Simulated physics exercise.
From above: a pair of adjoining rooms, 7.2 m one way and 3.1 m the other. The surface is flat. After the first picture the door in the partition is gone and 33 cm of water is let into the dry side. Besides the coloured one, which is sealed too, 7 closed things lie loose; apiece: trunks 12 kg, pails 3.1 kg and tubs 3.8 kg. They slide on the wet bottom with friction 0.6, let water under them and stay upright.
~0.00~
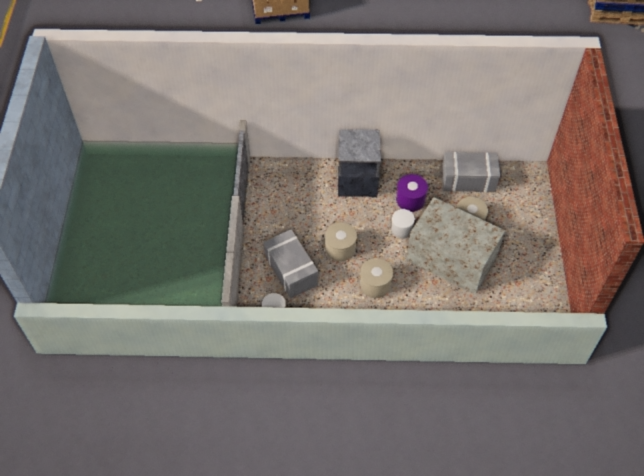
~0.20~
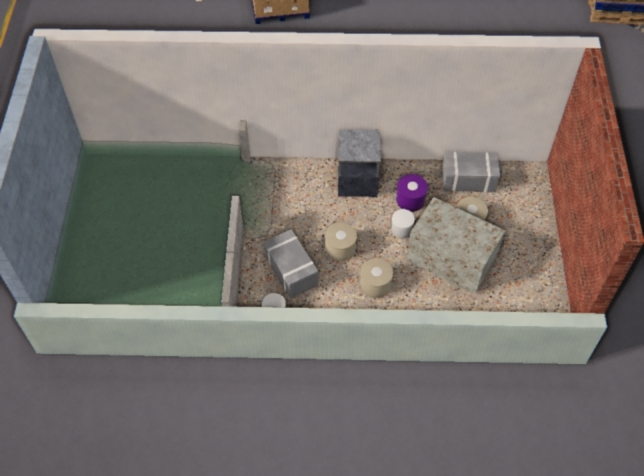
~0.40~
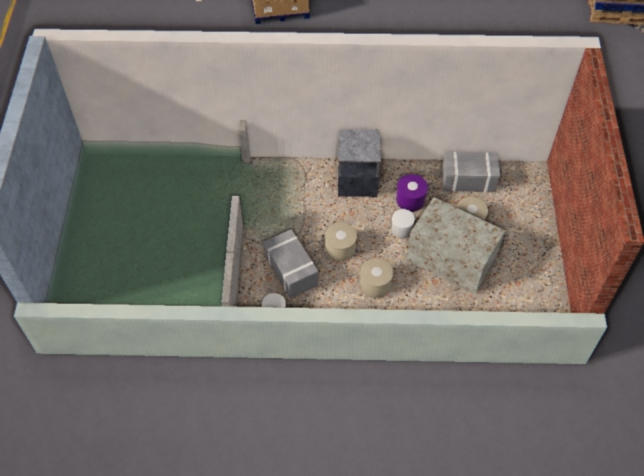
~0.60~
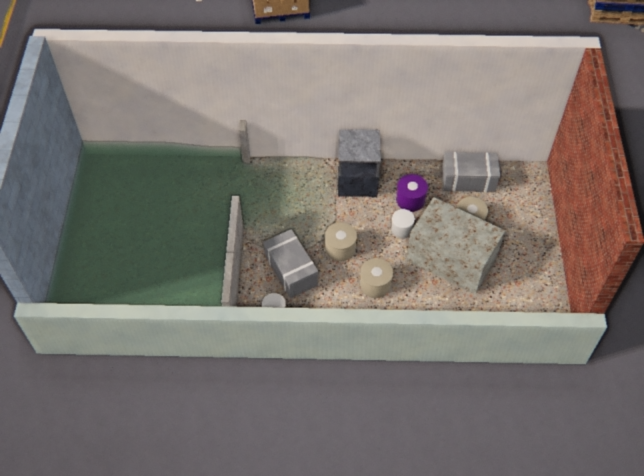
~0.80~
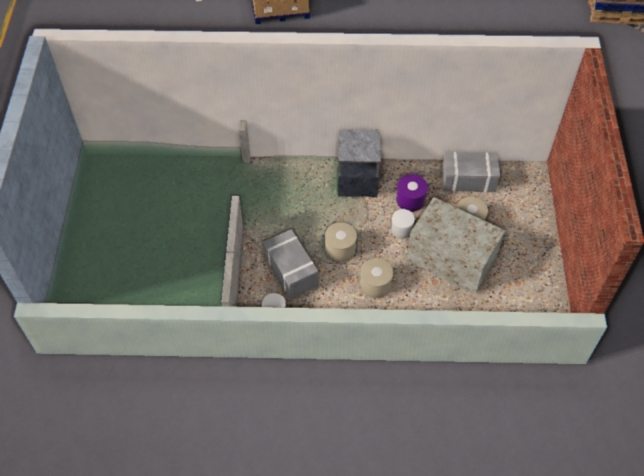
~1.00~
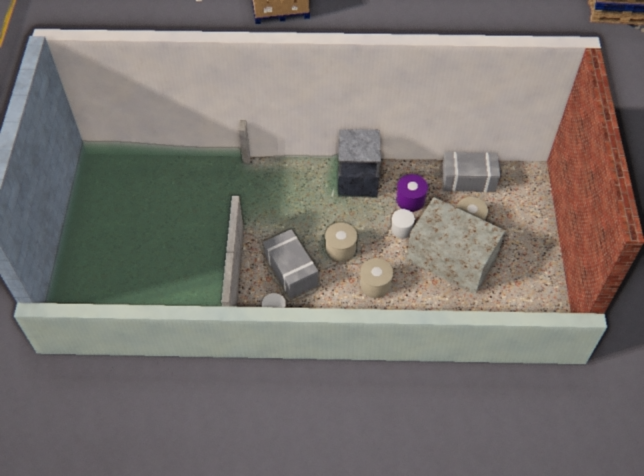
Green water lies in the left of two adjoining open-topped rooms, seen from above by a still camera. Right of the grey partition, a purple tub sits on speckled ground among a dark block, grey cases, pale drums, a small white container and a large mottled slab. The partition's middle section disappears, and the water spreads gradually rightward through the gap, thinly tinting the ground, while the objects stay still.
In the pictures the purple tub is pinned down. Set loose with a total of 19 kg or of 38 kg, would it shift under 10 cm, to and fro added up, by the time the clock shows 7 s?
Verdict: The smaller load will do.
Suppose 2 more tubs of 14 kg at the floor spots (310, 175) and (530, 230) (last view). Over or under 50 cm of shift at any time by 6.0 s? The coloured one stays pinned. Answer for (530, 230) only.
It is under.
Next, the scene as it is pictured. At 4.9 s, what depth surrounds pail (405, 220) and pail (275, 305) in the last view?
Roughly 7 and 5 cm.
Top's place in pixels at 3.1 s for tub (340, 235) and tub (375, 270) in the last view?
Around (381, 279) and (391, 307).
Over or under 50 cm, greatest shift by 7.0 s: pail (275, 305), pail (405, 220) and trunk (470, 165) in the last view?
In turn: Over, less, over.
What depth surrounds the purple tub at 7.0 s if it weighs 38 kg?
About 8 cm.
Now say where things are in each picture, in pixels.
In the first picture, the purple tub at (413, 186), on the bottom; water covers 7.7 m2; 0 of 8 have shifted.
In the second picture, the purple tub at (413, 186) rests on the ground; 8.3 m2 under water; 0 of 8 have shifted.
In the third picture, the purple tub at (413, 186) rests on the ground; 9.1 m2 under water; 0 of 8 have shifted.
In the fourth picture, the purple tub at (413, 186), on the bottom; water covers 9.9 m2; 0 of 8 have shifted.
In the fifth picture, the purple tub at (413, 186) rests on the ground; water covers 10.4 m2; 0 of 8 have shifted.
In the sixth picture, the purple tub at (413, 186) rests on the ground; water covers 10.9 m2; 0 of 8 have shifted.
After 1.4 s the purple tub would be 0 cm from its start with 19 kg and 0 cm from its start with 38 kg; 3 cm of water round it then.
After 3.1 s the purple tub would be 0 cm from its start with 19 kg and 0 cm from its start with 38 kg; 7 cm of water round it then.
After 4.9 s the purple tub would be 0 cm from its start with 19 kg and 0 cm from its start with 38 kg; 5 cm of water round it then.
After 7.0 s the purple tub would be 1 cm from its start with 19 kg and 0 cm from its start with 38 kg; 8 cm of water round it then.
